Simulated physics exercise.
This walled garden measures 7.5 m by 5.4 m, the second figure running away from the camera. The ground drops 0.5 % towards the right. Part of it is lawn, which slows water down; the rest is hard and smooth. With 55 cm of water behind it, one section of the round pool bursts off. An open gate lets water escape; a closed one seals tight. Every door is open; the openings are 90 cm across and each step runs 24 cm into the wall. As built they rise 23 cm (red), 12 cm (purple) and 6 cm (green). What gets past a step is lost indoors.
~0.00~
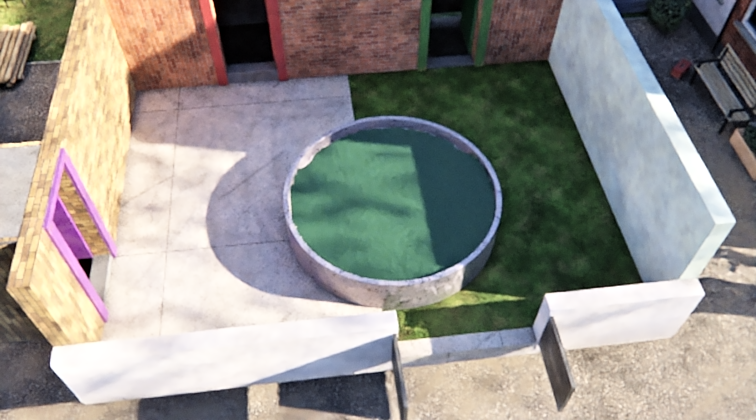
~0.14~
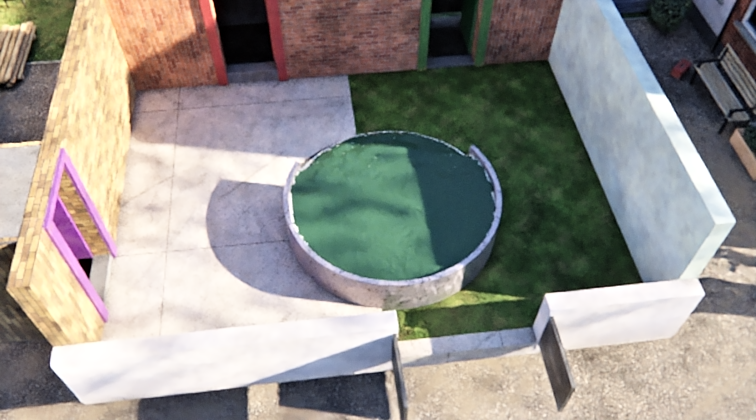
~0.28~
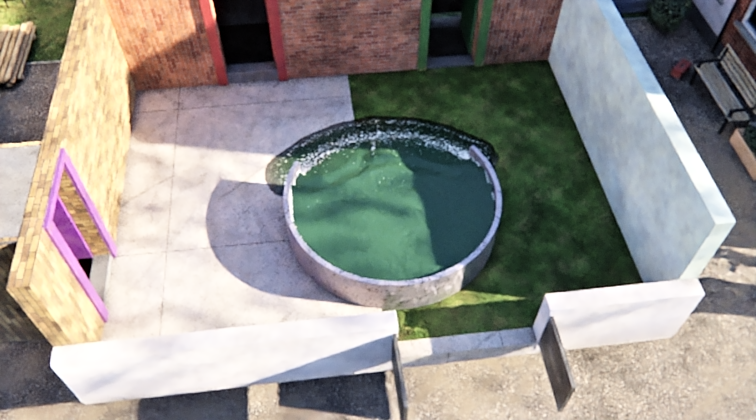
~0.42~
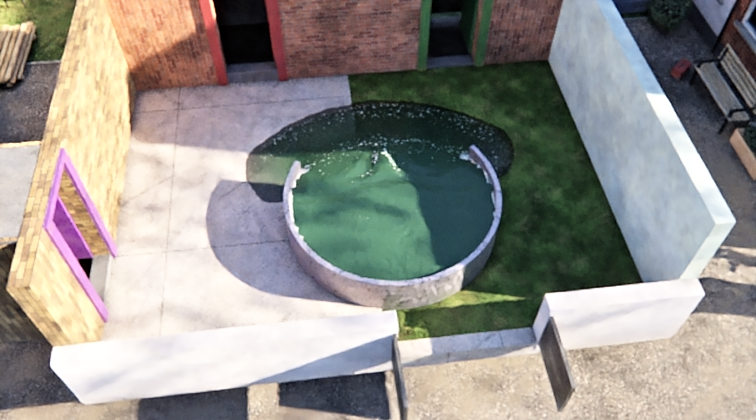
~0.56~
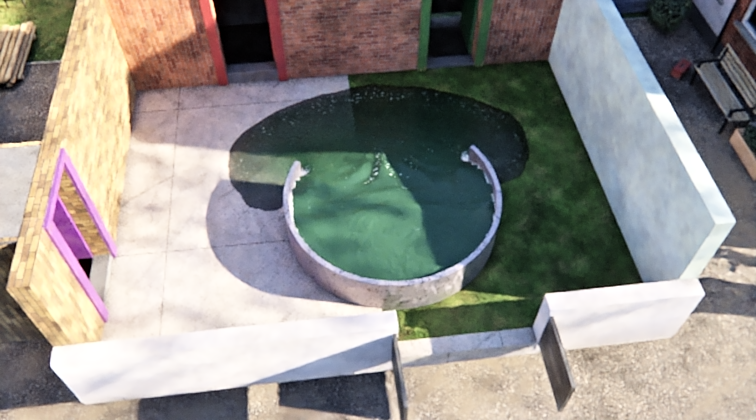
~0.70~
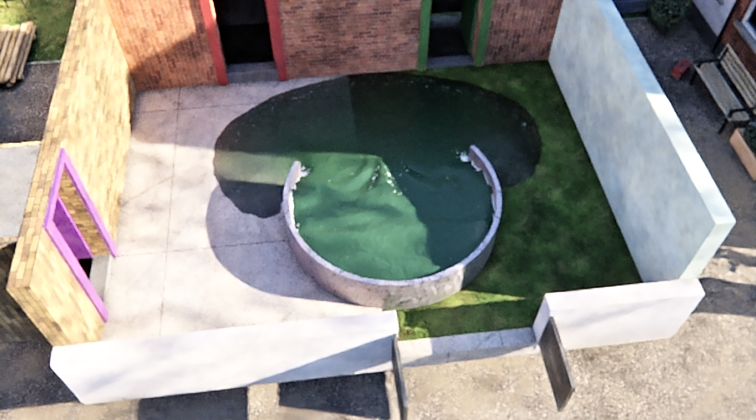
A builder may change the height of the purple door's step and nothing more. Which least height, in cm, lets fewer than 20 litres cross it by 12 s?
Close to 6 cm is just enough.
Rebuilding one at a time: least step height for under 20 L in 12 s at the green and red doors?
Roughly 21 cm at green and 18 cm at red.
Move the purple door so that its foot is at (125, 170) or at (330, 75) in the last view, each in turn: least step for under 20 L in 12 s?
Roughly 11.5 and 27 cm.
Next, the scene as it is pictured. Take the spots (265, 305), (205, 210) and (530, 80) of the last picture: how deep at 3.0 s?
About 0, 0 and 25 cm.
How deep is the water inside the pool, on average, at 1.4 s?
Roughly 34 cm on average.
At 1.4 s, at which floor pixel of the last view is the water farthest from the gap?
Around (166, 109).
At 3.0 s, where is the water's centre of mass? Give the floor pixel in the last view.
Near (368, 143).
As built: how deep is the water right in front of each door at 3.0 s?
Depths in cm: Red 21, purple 0, green 21.
After 1.4 s water covers 45 % of the floor, deepest (29 cm) near (301, 84); it has not reached the purple door.
After 3.0 s water covers 50 % of the floor, deepest (30 cm) near (545, 66); it has not reached the purple door.
After 12.0 s water covers 100 % of the floor, deepest (11 cm) near (649, 313); 9 cm at the purple door, 0 litres in over its 12 cm step.
At the purple door as built, the water arrived by 4.0 s and peaked near 9 cm at 12.0 s.
With a step of 4.5 cm, 37 litres would have come in within the 12 s; with 6.5 cm, 14 litres. So under 20 litres takes about 6 cm.
